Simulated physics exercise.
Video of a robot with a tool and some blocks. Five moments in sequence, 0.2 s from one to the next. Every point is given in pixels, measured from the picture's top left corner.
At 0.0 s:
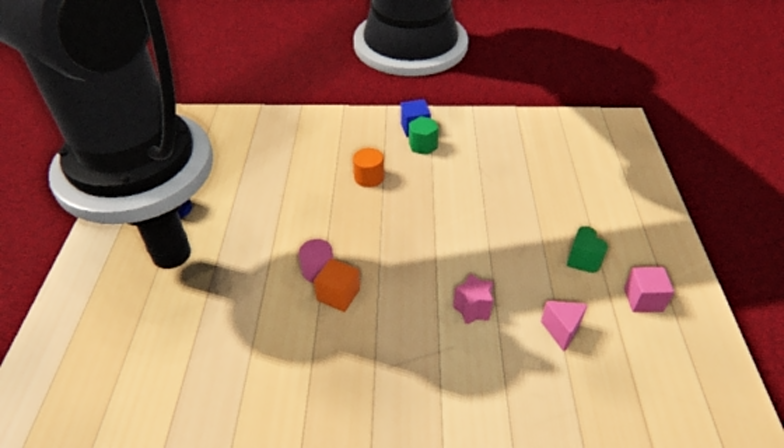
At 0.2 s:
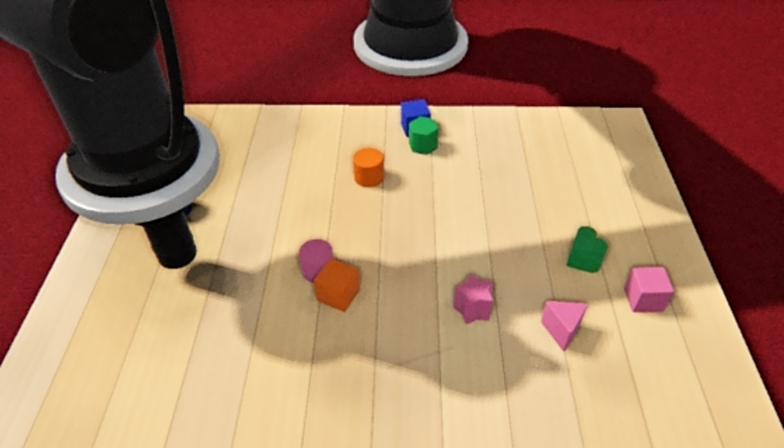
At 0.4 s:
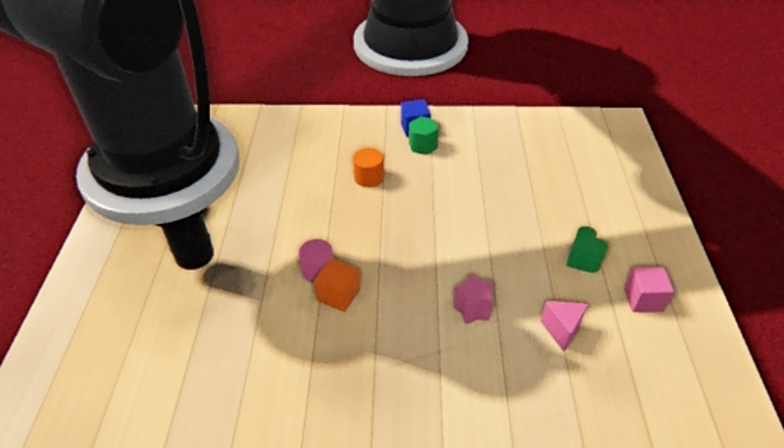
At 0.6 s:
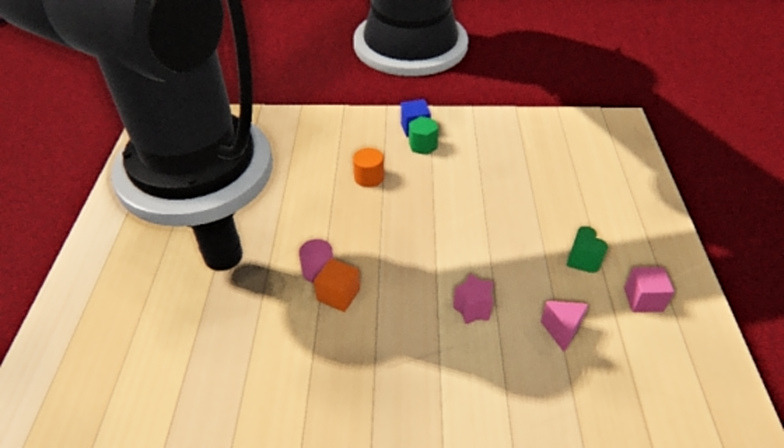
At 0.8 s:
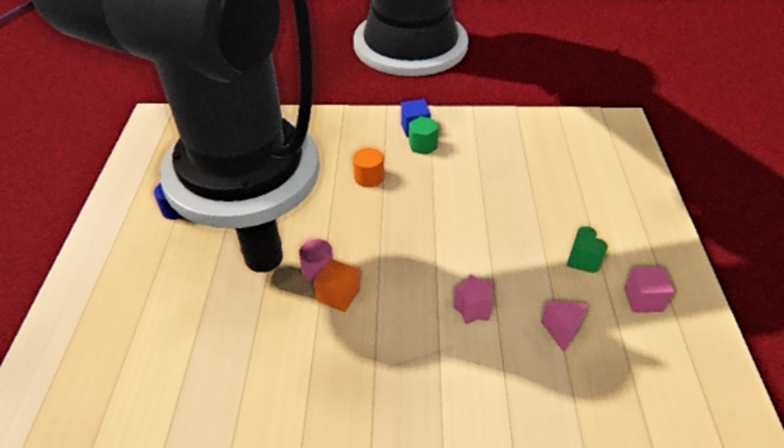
A black robot arm with a cylindrical tool starts at the left side of a wooden table and glides steadily right, its shadow sliding across the scattered colourful blocks. The blocks stay put as the tool draws close to the pink circle beside the orange block.
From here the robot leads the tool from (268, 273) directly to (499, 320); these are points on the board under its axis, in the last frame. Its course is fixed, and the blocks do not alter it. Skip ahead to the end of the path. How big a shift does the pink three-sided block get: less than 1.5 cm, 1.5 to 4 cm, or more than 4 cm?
Distance: Less than 1.5 cm.
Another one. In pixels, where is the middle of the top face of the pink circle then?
(368, 244)
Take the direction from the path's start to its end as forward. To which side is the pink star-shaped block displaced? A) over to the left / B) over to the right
A.
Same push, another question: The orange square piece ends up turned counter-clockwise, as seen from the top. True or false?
The claim does not hold.
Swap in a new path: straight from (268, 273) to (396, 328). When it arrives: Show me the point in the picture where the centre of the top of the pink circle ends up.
The middle of the upper face of the pink circle will lie at about (339, 251) in the picture.
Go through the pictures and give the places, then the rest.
Lower end of the tool at (172, 256), tops of blocks, pink circle at (315, 250), orange square piece at (336, 274), pink star-shaped block at (476, 289), pink three-sided block at (569, 312), in the first picture.
Tool at (178, 256), blocks as before, in the second picture.
Tool at (195, 257), blocks as before, in the third picture.
Tool at (224, 258), blocks as before, in the fourth picture.
Tool at (264, 259), pink circle at (315, 250), orange square piece at (336, 274), pink star-shaped block at (476, 289), pink three-sided block at (569, 312), in the fifth picture.
On the path given first. One third of the way, tool at (341, 275); pink circle at (362, 244); orange square piece at (379, 282), turned 30° clockwise.
Two thirds of the way, tool at (419, 291); pink circle at (368, 244); orange square piece at (453, 302), turned 20° clockwise; pink star-shaped block at (483, 289).
At the end, tool at (502, 307); pink circle at (368, 244); orange square piece at (502, 333), turned 75° clockwise; pink star-shaped block at (534, 288), turned 70° anticlockwise; pink three-sided block not moved.
